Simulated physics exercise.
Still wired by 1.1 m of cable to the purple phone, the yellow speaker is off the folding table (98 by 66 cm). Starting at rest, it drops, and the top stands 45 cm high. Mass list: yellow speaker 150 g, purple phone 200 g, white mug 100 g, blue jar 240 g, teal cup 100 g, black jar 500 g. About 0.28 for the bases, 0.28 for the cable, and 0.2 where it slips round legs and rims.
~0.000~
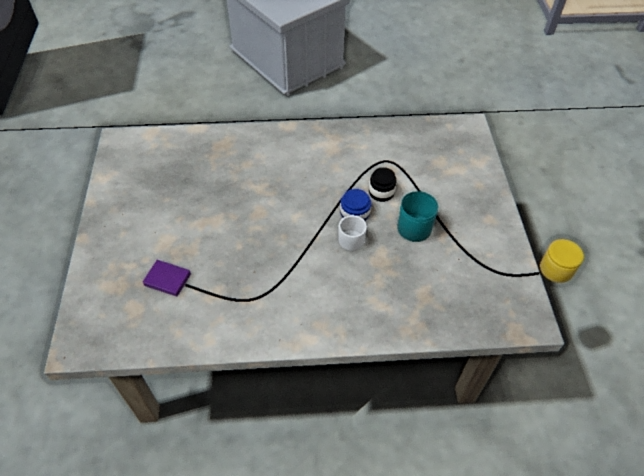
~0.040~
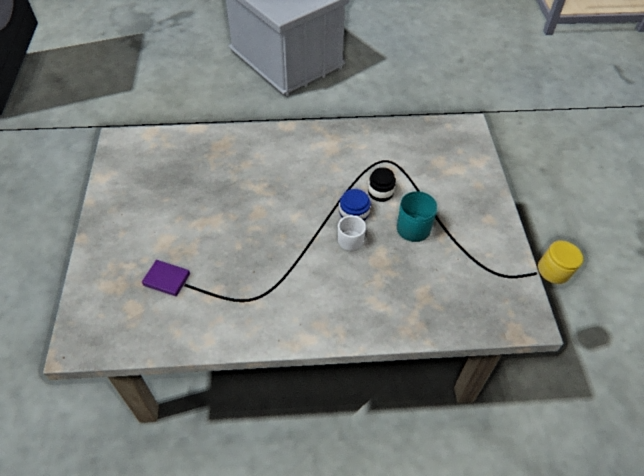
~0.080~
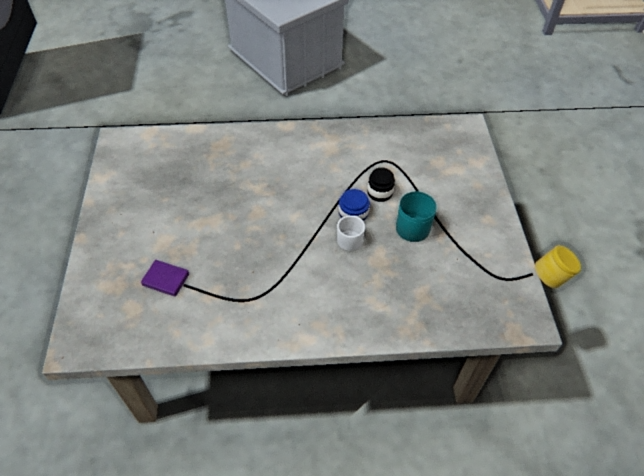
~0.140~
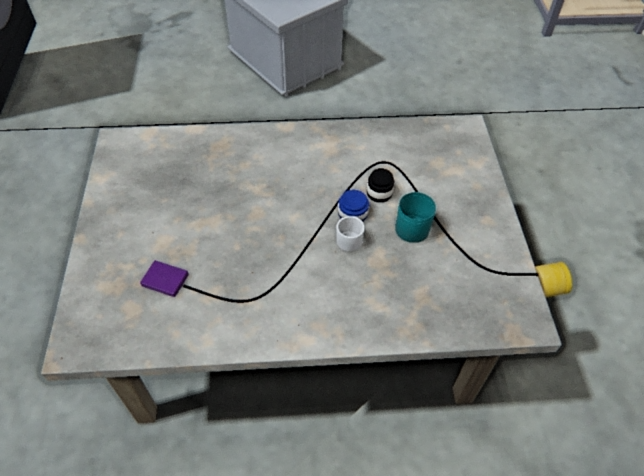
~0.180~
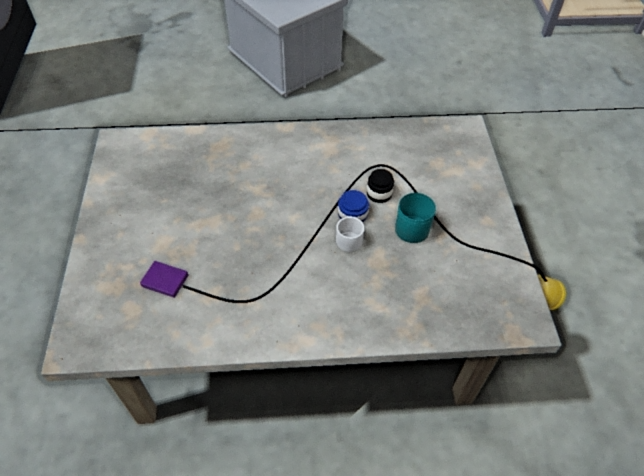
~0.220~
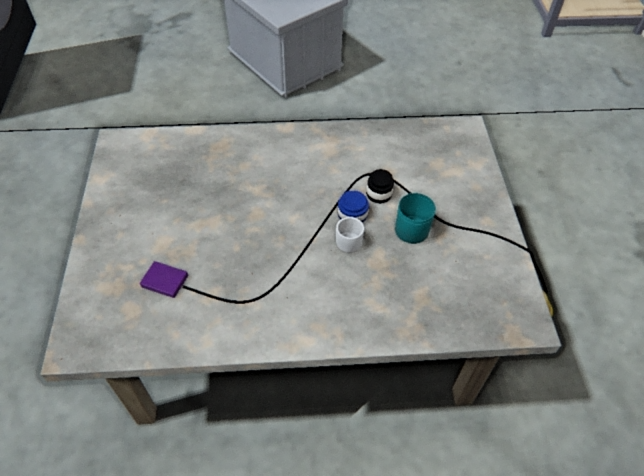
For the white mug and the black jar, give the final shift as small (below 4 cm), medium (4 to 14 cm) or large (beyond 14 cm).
Shifts - the white mug small, the black jar small.
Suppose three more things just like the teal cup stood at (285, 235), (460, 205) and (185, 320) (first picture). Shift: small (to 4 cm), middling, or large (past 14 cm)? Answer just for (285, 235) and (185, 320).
Shift 1: Medium. Shift 2: Minor.
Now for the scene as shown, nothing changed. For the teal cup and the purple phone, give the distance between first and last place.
Final offset from start: Teal cup = 0 cm, purple phone = 15 cm.
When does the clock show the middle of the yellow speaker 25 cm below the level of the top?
Near 0.28 seconds.
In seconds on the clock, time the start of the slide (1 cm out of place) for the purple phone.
For the purple phone, 0.36 seconds.
By 0.5 s, the cable's tail end at (203, 241); black jar 1 cm off its start, yellow speaker over the edge, purple phone 9 cm off its start.
By 0.7 s, the cable's tail end at (217, 233); black jar 1 cm off its start, yellow speaker over the edge, purple phone 17 cm off its start.
By 1.0 s, the cable's tail end at (217, 233); black jar 1 cm off its start at (383, 180), yellow speaker over the edge, purple phone 17 cm off its start at (234, 236).
By 1.2 s, the cable's tail end at (217, 233); black jar 1 cm off its start, yellow speaker over the edge, purple phone 17 cm off its start.
By 2.4 s, the cable's tail end at (217, 233); black jar 1 cm off its start at (383, 180), white mug 0 cm off its start at (350, 228), yellow speaker over the edge, purple phone 17 cm off its start at (234, 236).
